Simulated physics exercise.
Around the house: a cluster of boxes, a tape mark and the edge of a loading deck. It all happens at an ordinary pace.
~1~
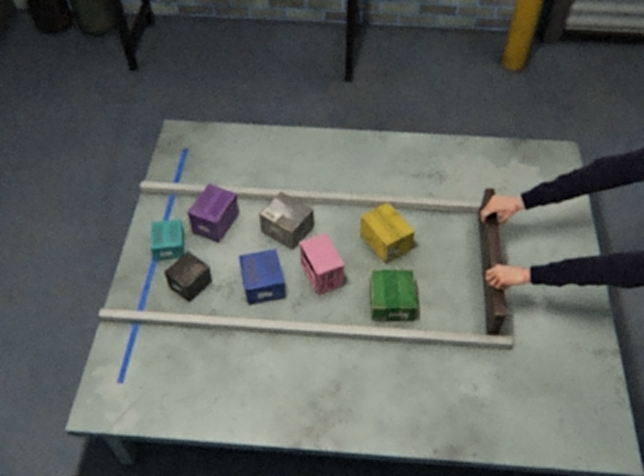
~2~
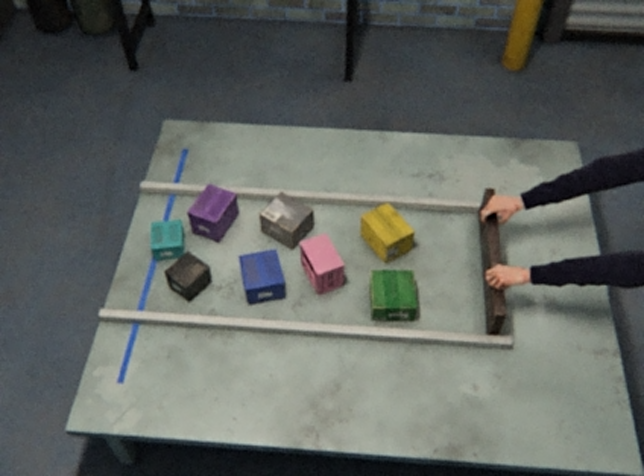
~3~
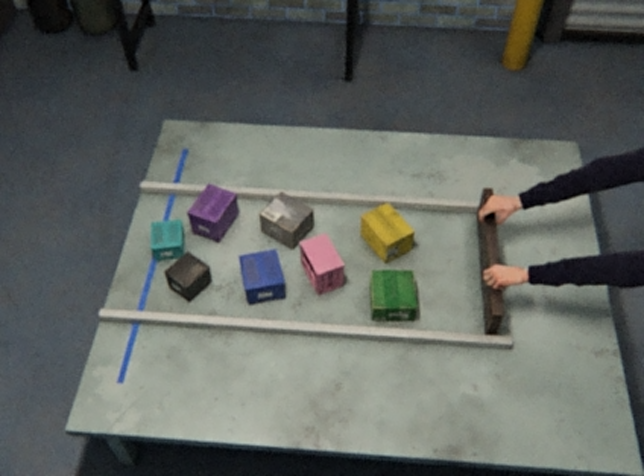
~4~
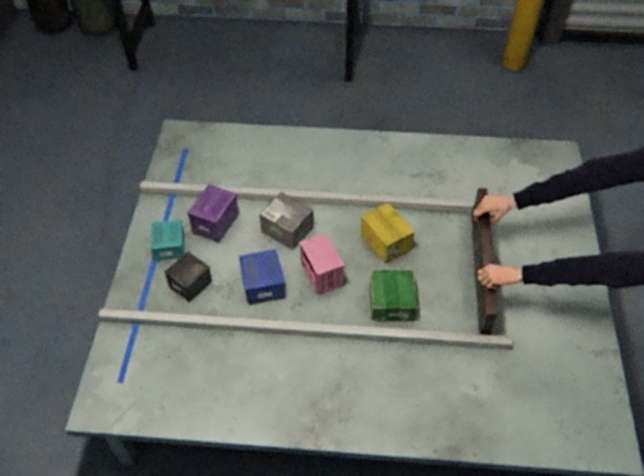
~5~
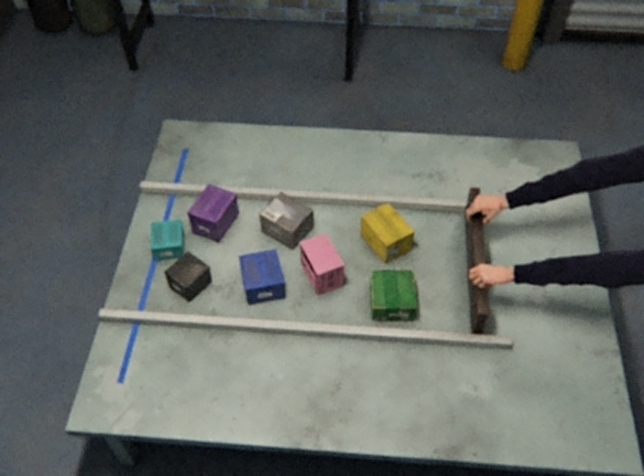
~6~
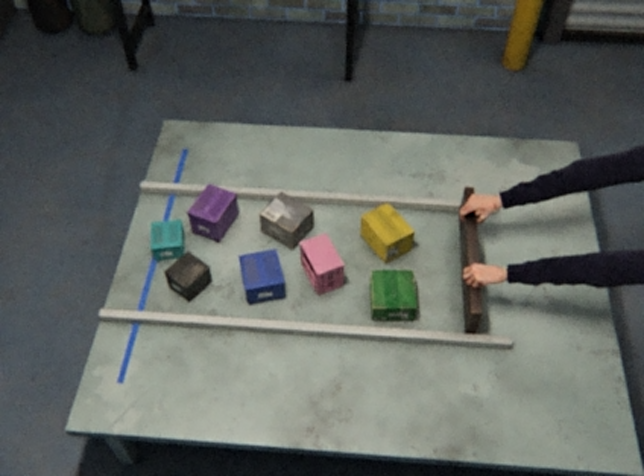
Two hands slide a dark plank slightly left between two rails, toward several still boxes.
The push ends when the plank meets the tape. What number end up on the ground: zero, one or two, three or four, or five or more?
Here the number that fall off is five or more.
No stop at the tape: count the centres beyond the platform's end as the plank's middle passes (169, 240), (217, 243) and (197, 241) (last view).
It would be 5, 1 and 3.
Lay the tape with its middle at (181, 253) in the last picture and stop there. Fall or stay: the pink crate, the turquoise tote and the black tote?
The pink crate survives; the turquoise tote drops off; the black tote falls.
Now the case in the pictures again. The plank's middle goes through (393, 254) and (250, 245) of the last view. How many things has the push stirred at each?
2 and 8.
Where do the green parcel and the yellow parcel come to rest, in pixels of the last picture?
First (124, 280), then (148, 208).
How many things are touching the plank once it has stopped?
2 of them.
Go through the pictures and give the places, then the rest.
In the first picture, turquoise tote (168, 240); black tote (189, 277); purple tote (214, 213); plank (491, 260); tape (157, 251).
In the second picture, black tote (189, 277); blue tote (262, 277).
In the third picture, purple tote (214, 213); grey parcel (287, 221).
In the fourth picture, turquoise tote (168, 240); pink crate (322, 264).
In the fifth picture, black tote (189, 277); green parcel (393, 295).
In the sixth picture, turquoise tote (168, 240); black tote (189, 277); purple tote (214, 213); plank (470, 258); tape (157, 251).
Early on, none off yet; turquoise tote at rest near (168, 240); black tote at rest near (189, 277); purple tote at rest near (214, 213).
Finally, the number that fall off is five or more; lost, pink crate, grey parcel, blue tote, purple tote, black tote and turquoise tote.
